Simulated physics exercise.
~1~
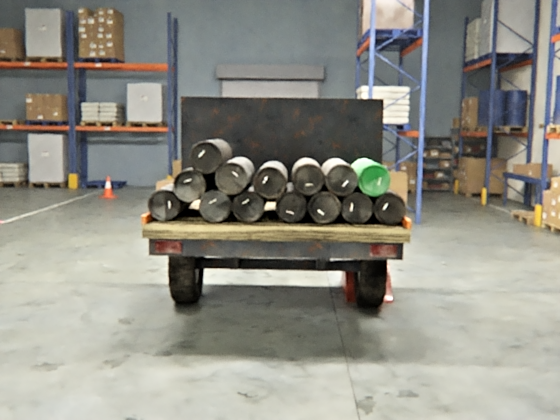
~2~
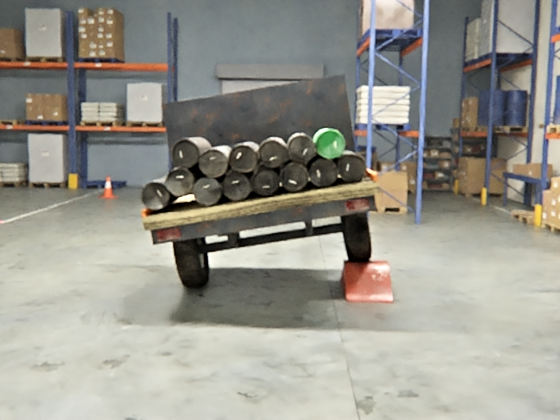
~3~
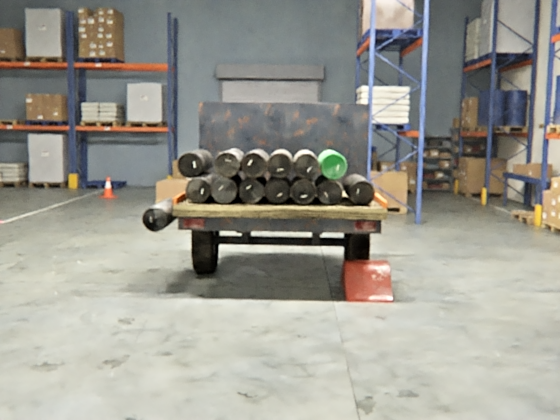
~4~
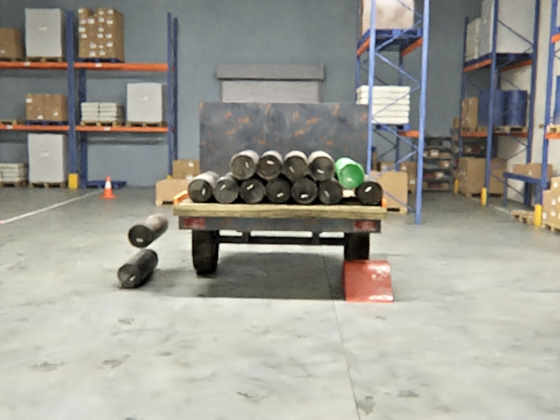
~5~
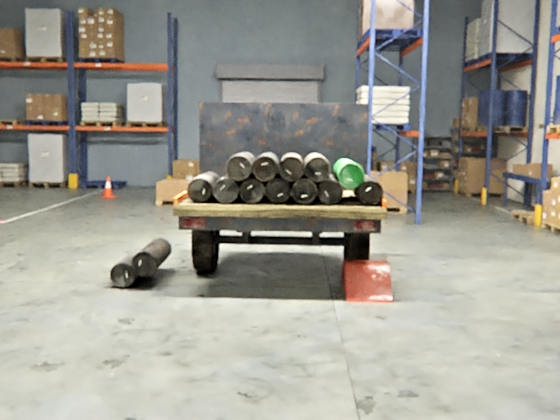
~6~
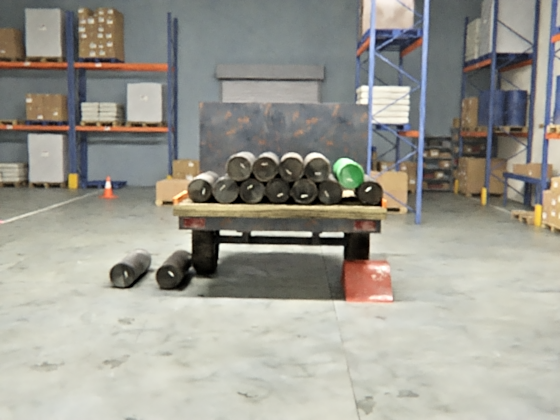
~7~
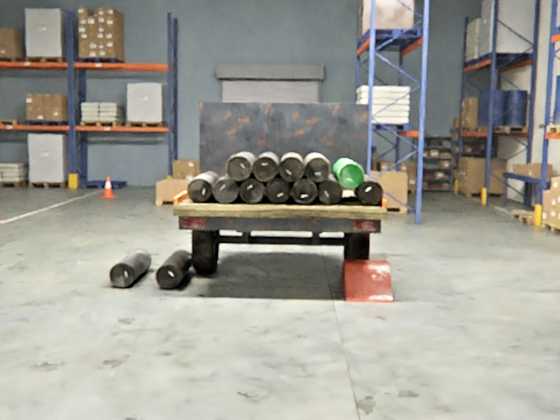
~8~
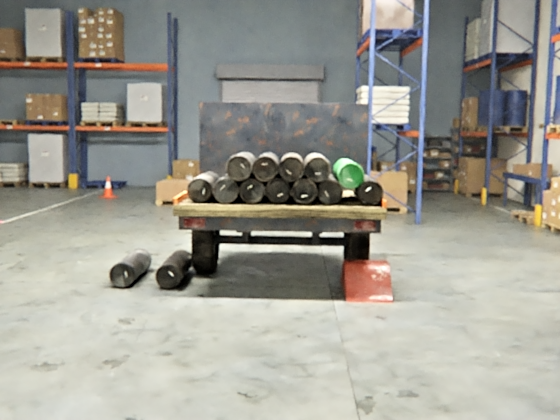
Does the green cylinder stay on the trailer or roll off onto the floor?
The green cylinder stays on the trailer, resting on top of other cylinders near the right side.
